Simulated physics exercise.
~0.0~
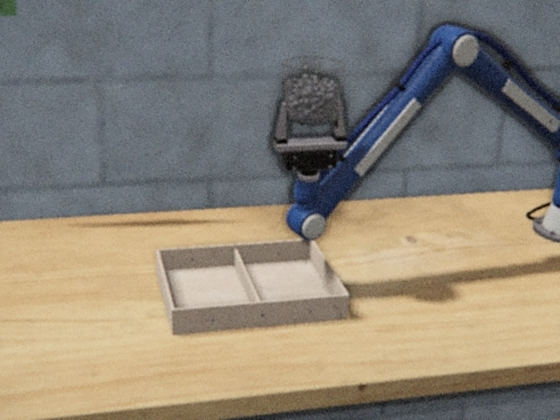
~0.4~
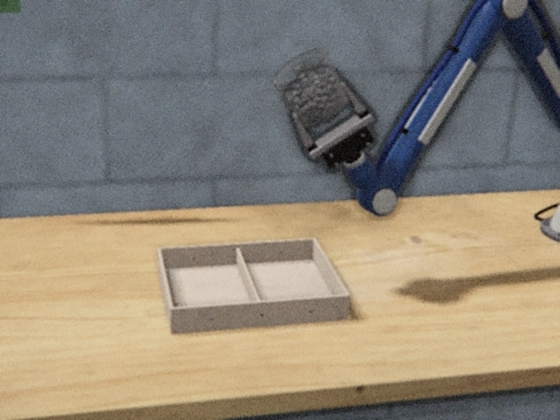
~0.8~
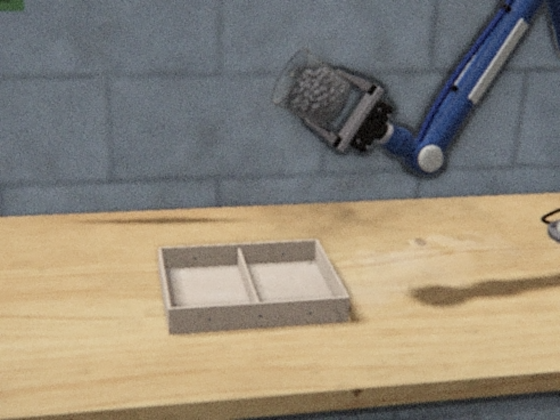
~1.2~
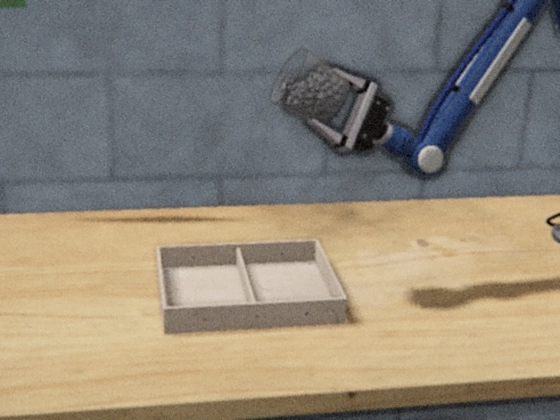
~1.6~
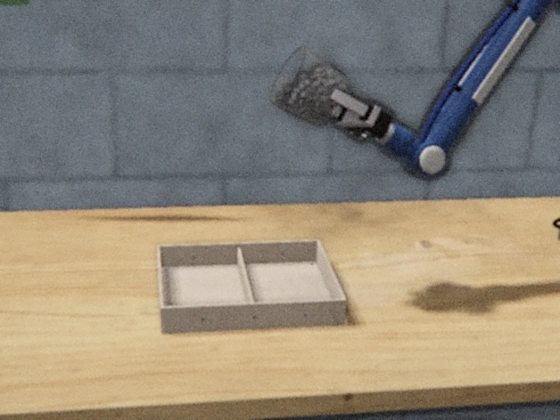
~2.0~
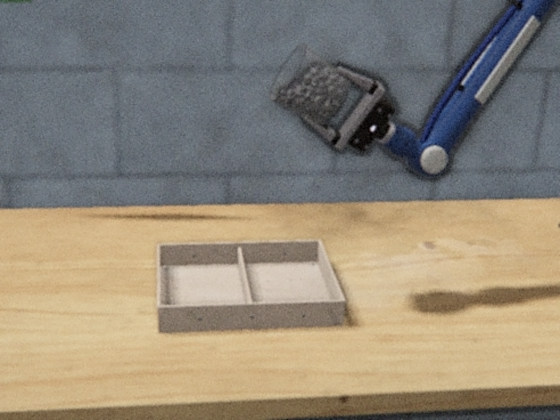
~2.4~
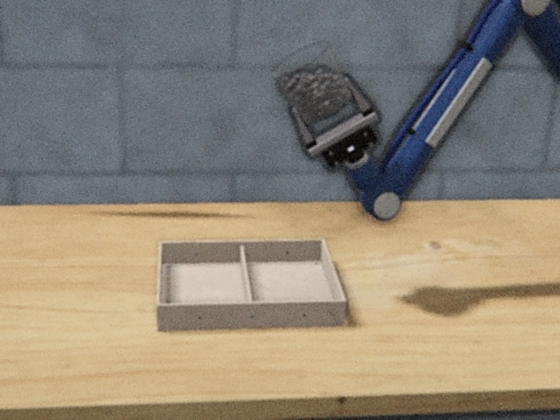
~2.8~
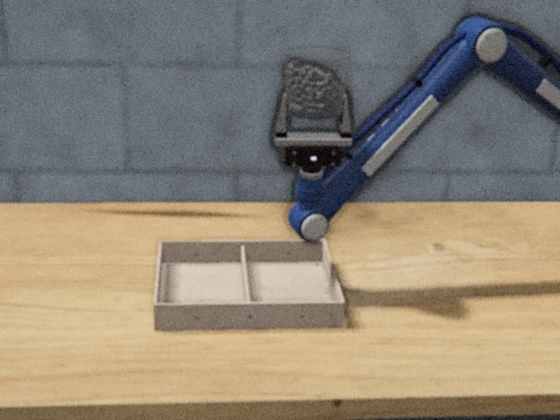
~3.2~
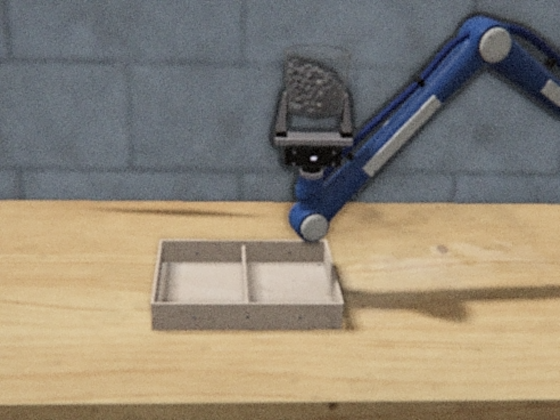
On a pale wooden table before a grey-blue block wall, seen from the side and slightly above, a low beige tray with one dividing wall sits near the middle. To its upper right, a blue robot arm with a dark gripper holds a clear cup of grey pebbles upright. The arm draws the cup back, tipping it to the left above the tray. Holding that lean, the gripper rolls around the cup, and the pebbles shift inside. The arm then swings back down and stands the cup upright, still holding the heaped pebbles, while the tray looks empty.
